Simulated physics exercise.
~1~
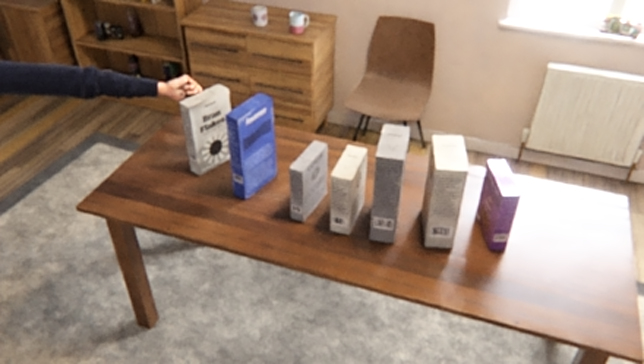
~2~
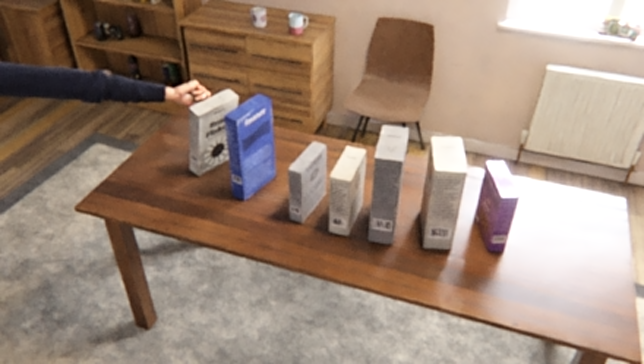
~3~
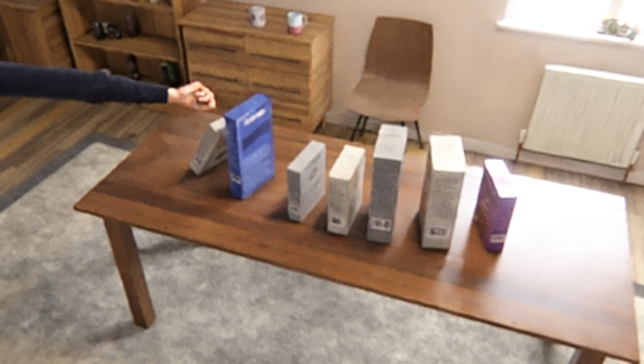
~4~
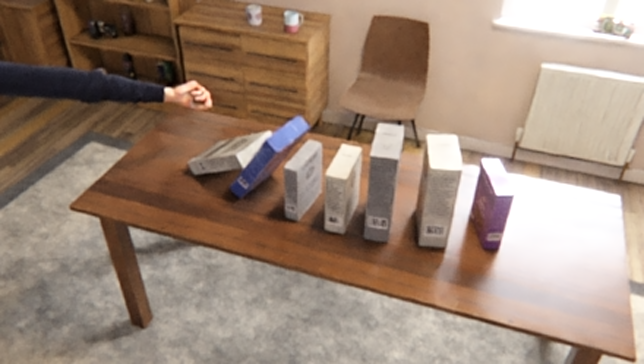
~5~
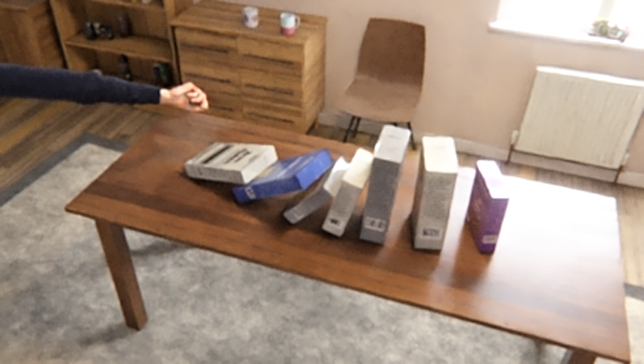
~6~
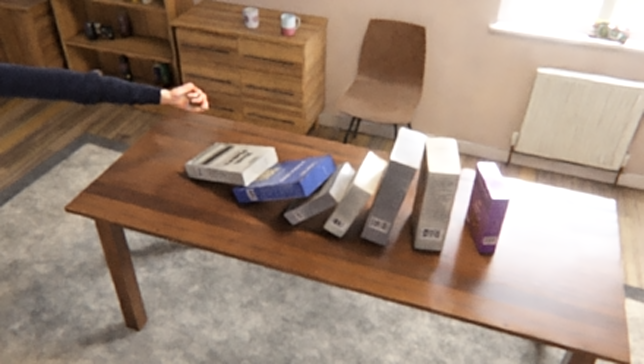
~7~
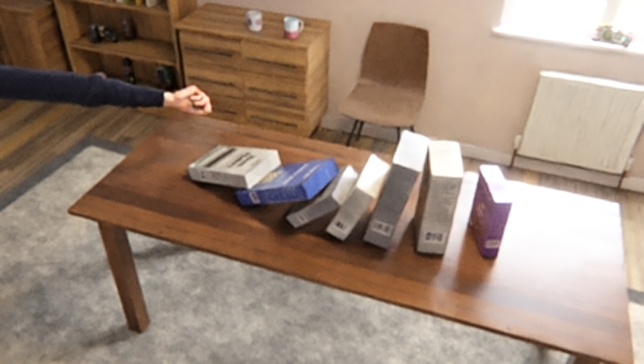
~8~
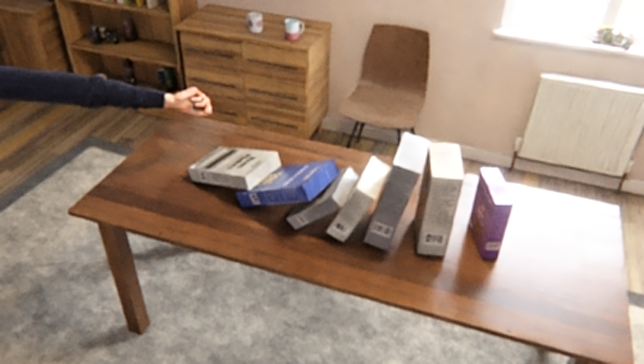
A hand tips the first box, toppling several in turn, but the purple one stays upright.
